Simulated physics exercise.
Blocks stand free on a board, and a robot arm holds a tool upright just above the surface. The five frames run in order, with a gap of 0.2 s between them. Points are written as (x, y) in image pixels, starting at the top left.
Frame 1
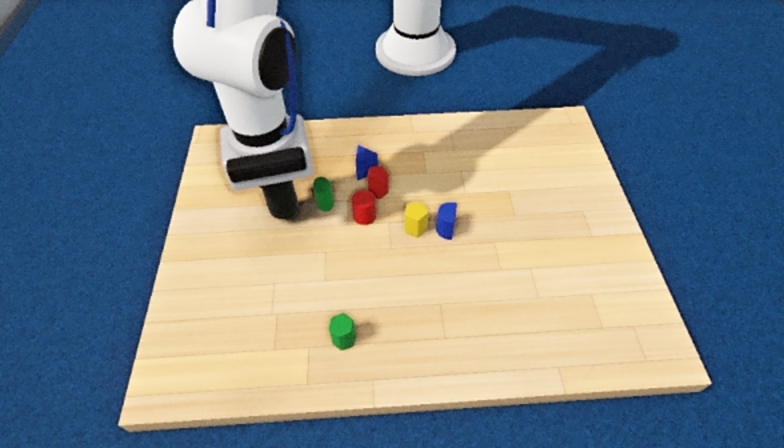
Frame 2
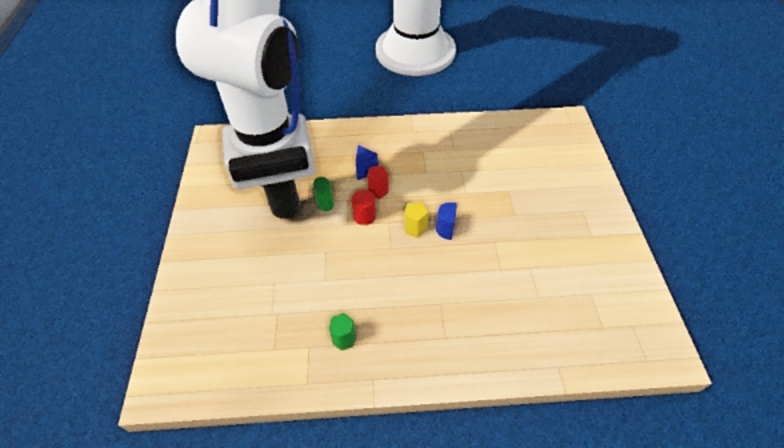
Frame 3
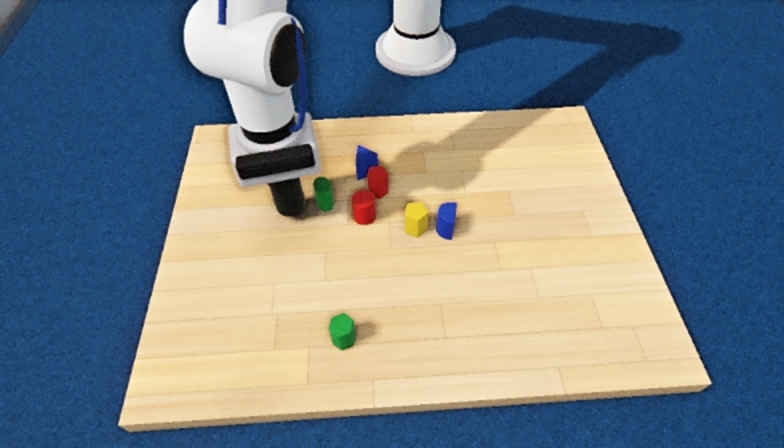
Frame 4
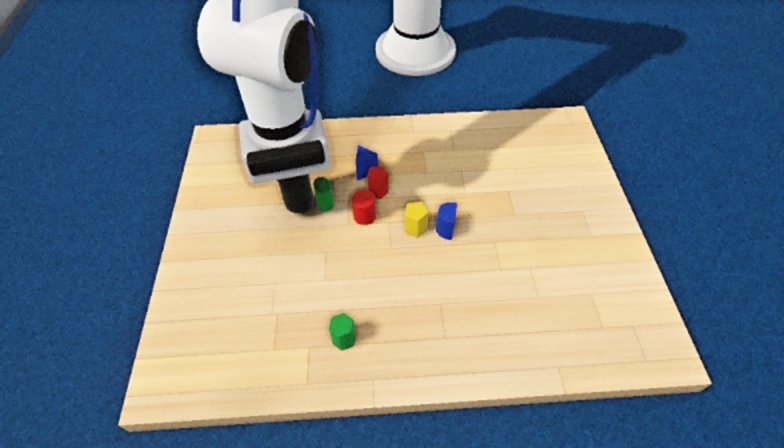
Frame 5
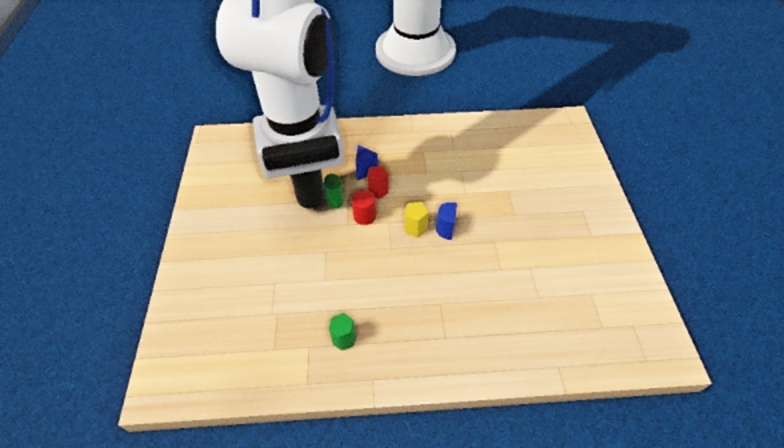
Robot arm easing its black tool rightward across a wooden board and nudging a small green block slightly toward the red ones.
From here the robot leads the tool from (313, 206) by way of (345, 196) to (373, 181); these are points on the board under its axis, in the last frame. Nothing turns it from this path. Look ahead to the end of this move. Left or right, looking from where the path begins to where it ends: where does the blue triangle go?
Pushed left.
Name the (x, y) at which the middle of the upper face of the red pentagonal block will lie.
For the centre of its top, I'd go with (409, 171).
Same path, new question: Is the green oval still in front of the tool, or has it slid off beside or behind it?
The green oval won't leave the front of the tool.
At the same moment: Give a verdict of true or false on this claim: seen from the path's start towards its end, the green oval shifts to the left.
It is false.
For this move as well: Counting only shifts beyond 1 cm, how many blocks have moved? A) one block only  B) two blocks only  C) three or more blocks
C - three or more blocks.
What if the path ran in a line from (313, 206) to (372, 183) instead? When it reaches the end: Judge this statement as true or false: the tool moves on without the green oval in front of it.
The statement is false.
What follows on the original path. One third of the way, tool at (334, 192); green oval at (355, 175).
Two thirds of the way, tool at (354, 183); green oval at (376, 168), turned 20° clockwise; red pentagonal block at (394, 170).
At the end, tool at (372, 173); green oval at (396, 162), turned 50° clockwise; red circle unmoved; blue triangle at (373, 141), turned 40° anticlockwise; red pentagonal block at (409, 171), turned 35° clockwise.
